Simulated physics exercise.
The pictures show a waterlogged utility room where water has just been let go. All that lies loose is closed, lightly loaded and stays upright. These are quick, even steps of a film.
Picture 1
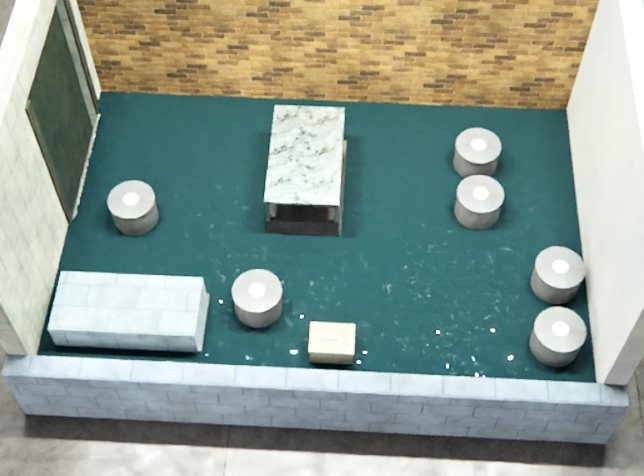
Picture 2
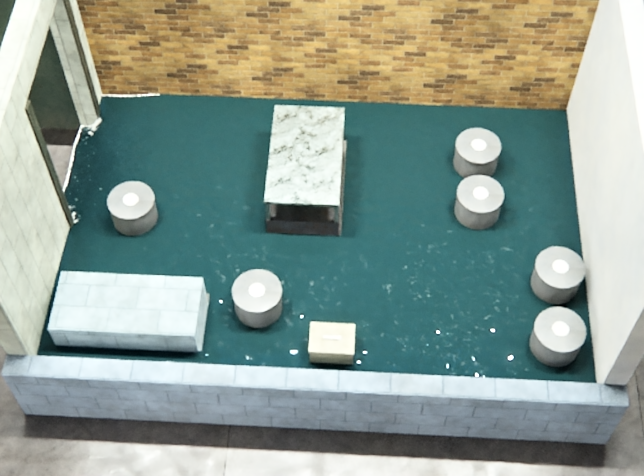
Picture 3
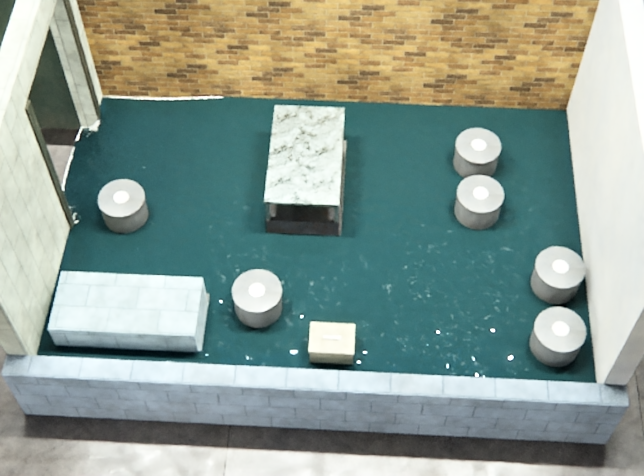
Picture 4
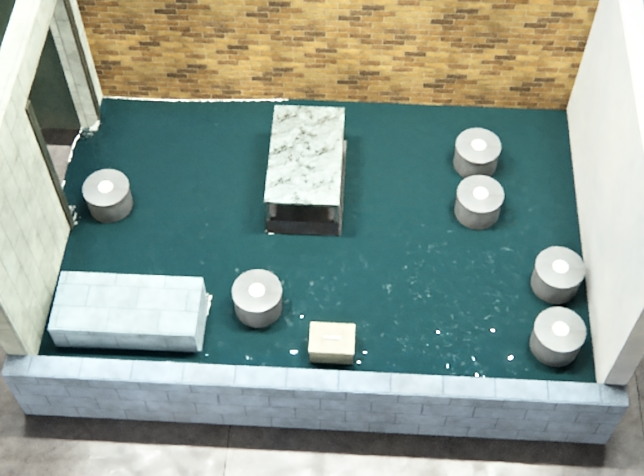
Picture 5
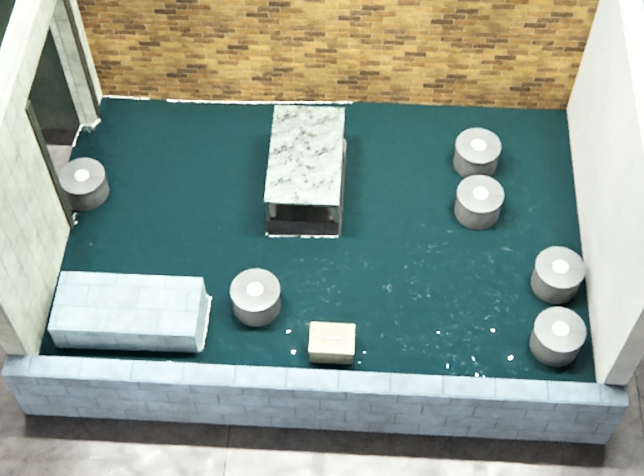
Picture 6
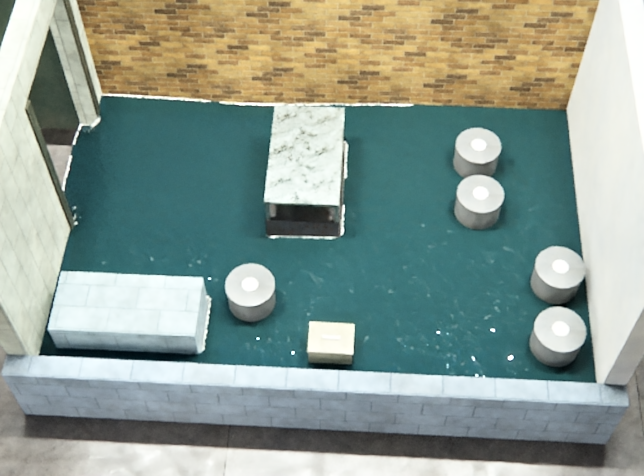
At the start, six round grey objects and a small tan box sit in dark green water around a marble-topped block. The door at left opens, and a white edge lengthens along the brick wall. The leftmost round object drifts left out of view, then the one beside the pale bench shifts slightly left.
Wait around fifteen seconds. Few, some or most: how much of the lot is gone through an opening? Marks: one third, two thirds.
Share: One to two thirds.
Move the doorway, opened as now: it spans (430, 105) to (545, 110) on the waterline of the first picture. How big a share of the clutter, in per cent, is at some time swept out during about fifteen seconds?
Near 60 in a hundred.
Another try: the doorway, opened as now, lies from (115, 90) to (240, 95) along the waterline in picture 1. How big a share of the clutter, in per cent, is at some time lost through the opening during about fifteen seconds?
I make it 60 per cent.
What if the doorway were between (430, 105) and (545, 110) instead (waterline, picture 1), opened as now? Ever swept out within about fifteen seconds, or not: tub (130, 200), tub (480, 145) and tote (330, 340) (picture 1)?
In turn: No, through, no.
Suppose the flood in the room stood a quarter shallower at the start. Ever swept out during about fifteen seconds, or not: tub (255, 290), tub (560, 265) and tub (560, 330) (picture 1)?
One after the other: Out, stays, no.
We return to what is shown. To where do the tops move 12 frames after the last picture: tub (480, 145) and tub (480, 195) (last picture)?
Around (420, 142) and (432, 201).
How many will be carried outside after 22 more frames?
The number is 2.
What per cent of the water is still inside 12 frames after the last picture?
Roughly 66 per cent.
A moment on, 1 of 7 are out; 6 afloat.
Next, 2 of 7 are out; 5 afloat.
Later, 2 of 7 are out; 5 afloat.
In the end, 3 of 7 are out; 4 afloat.
